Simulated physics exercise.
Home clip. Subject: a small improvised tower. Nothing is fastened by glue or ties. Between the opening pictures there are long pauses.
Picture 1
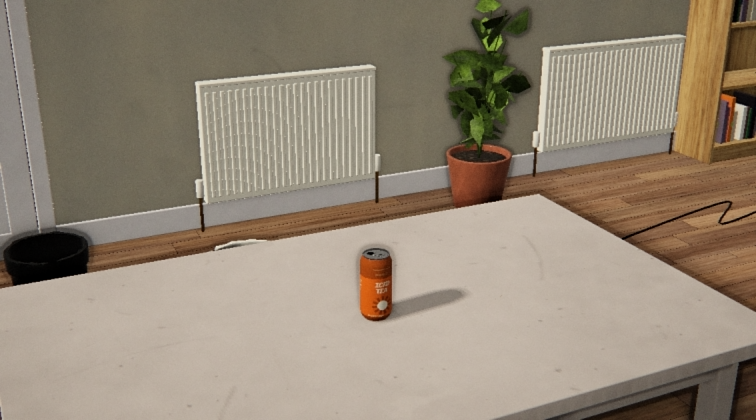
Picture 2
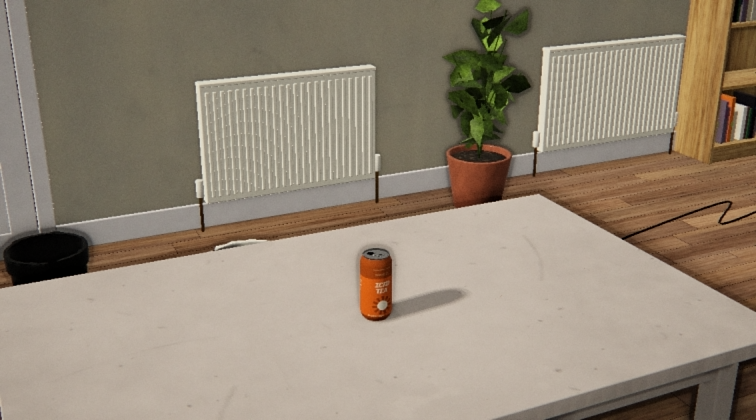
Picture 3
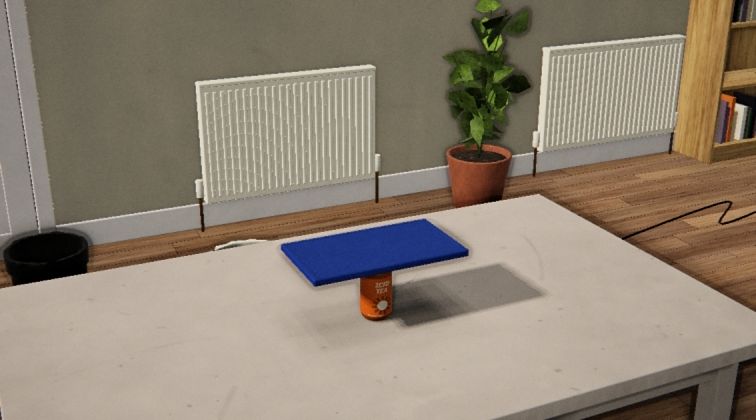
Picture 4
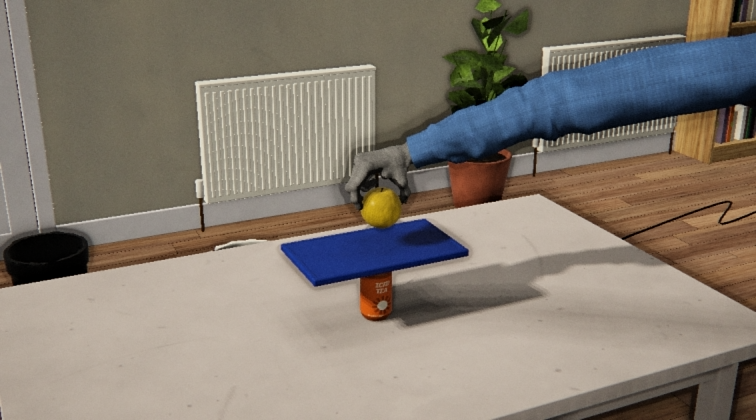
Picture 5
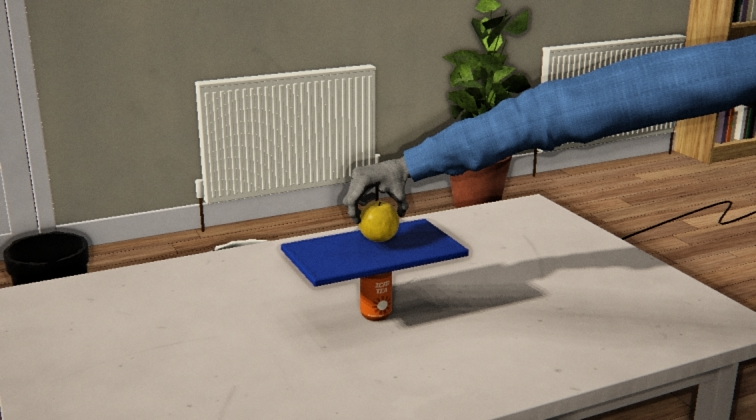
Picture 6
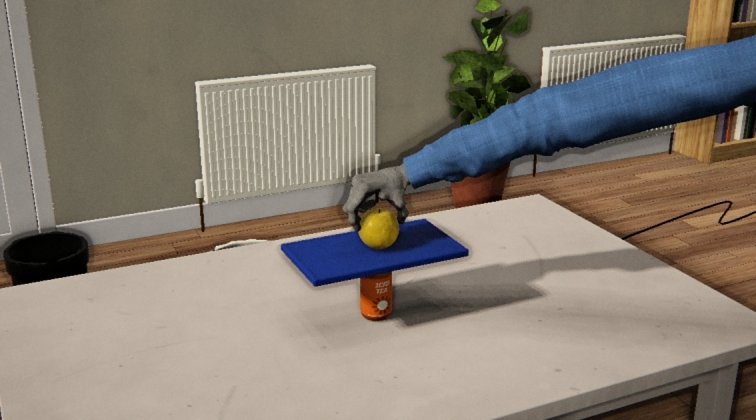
In this clip, an orange can stands on a table, and a blue board appears on top of it. A gloved hand in a blue sleeve then lowers a yellow apple onto the board, still holding it.
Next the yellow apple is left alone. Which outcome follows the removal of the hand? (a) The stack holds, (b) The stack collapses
(a) The stack holds.
Then, 0.60 s after the last picture, nothing has stirred.
Then, 1.30 s after the last picture, yellow apple resting near (379, 229).
At rest, all 3 in place. Seen from the same camera at the end, yellow apple near (379, 229). The stack stays up.
